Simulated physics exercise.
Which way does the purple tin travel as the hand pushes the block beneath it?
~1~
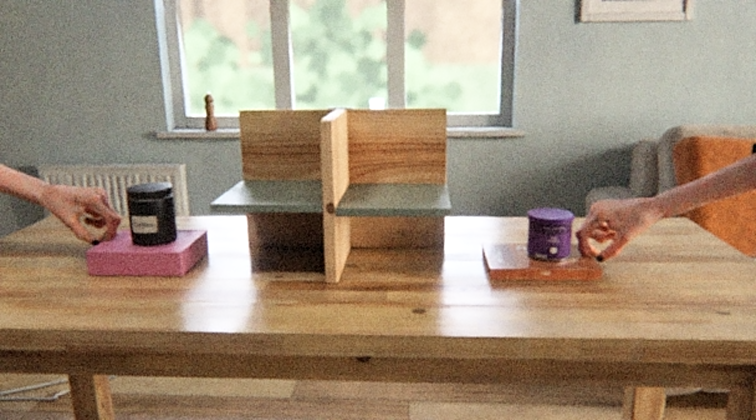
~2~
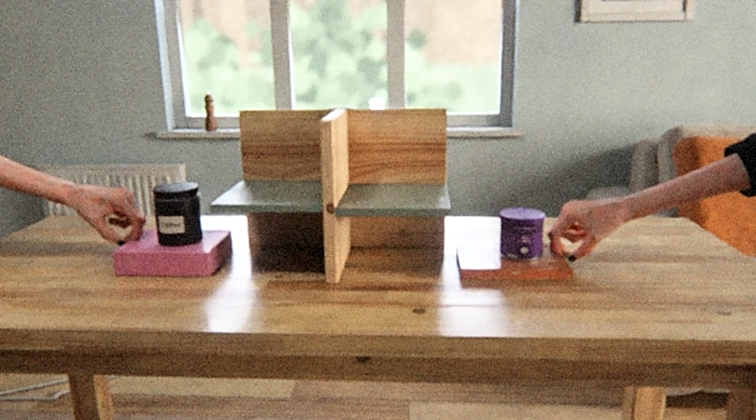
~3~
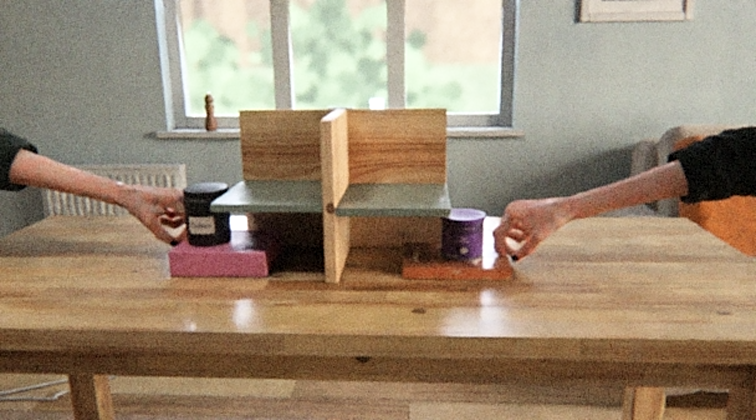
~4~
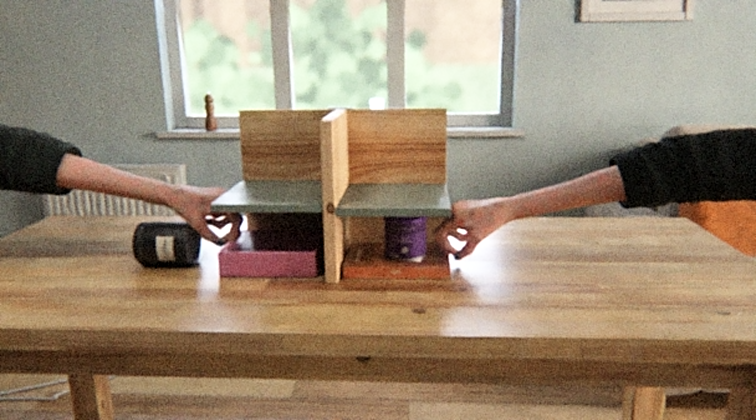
The purple tin travels to the left, riding on the orange block until it is under the shelf.
